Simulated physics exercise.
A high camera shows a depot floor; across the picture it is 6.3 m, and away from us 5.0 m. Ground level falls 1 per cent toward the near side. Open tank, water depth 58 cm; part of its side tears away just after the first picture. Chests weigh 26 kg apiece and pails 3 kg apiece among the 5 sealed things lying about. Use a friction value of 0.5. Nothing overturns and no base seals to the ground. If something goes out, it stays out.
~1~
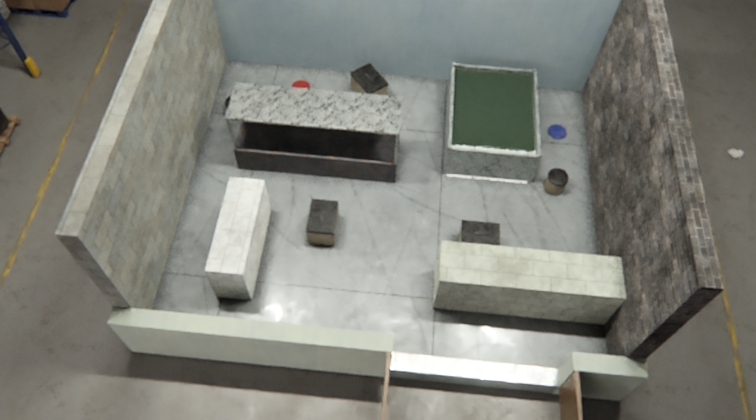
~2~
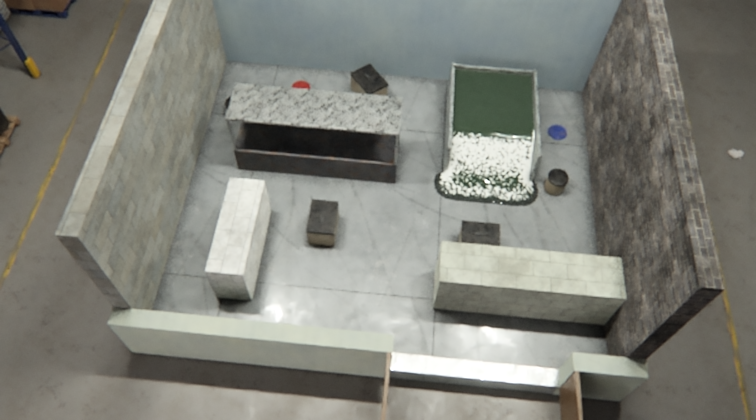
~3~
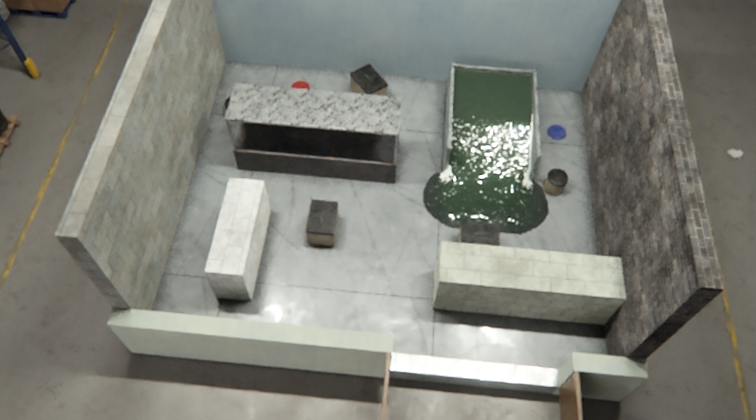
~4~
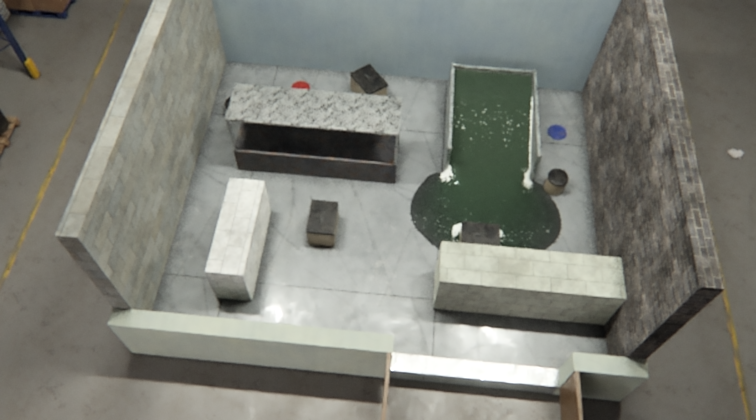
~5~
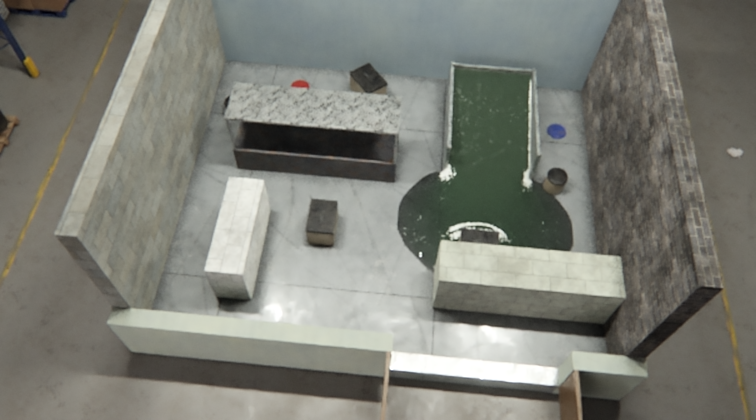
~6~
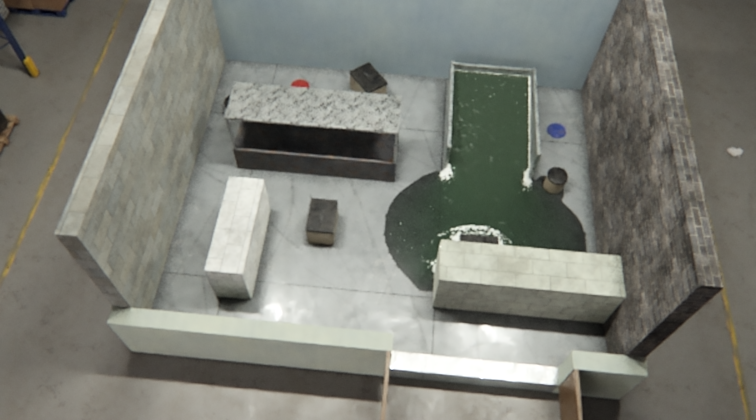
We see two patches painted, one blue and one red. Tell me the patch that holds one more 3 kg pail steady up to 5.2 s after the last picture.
That is the red patch.
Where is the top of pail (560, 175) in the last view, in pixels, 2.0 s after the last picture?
Around (545, 148).
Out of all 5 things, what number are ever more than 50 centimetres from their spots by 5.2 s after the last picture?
That adds up to 2.
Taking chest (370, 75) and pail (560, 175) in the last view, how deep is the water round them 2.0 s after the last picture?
Roughly 0 and 7 cm.
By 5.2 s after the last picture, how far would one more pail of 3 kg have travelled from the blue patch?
Close to 80 centimetres, I'd reckon.
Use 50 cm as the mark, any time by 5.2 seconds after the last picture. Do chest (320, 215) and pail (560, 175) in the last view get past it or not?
Taking them one at a time, I'd say not as far, then further.
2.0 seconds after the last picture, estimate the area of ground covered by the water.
Flooded: Near 15 m2.
Then, 0.5 s after the last picture on blue it would be 0 cm off in 0 cm of water; on red it would be 0 cm off in 0 cm of water.
Then, 2.0 s after the last picture on blue it would be 47 cm off in 3 cm of water; on red it would be 0 cm off in 0 cm of water.
Then, 3.4 s after the last picture on blue it would be 88 cm off in 15 cm of water; on red it would be 0 cm off in 0 cm of water.
Then, 5.2 s after the last picture on blue it would be 88 cm off in 9 cm of water; on red it would be 0 cm off in 1 cm of water.
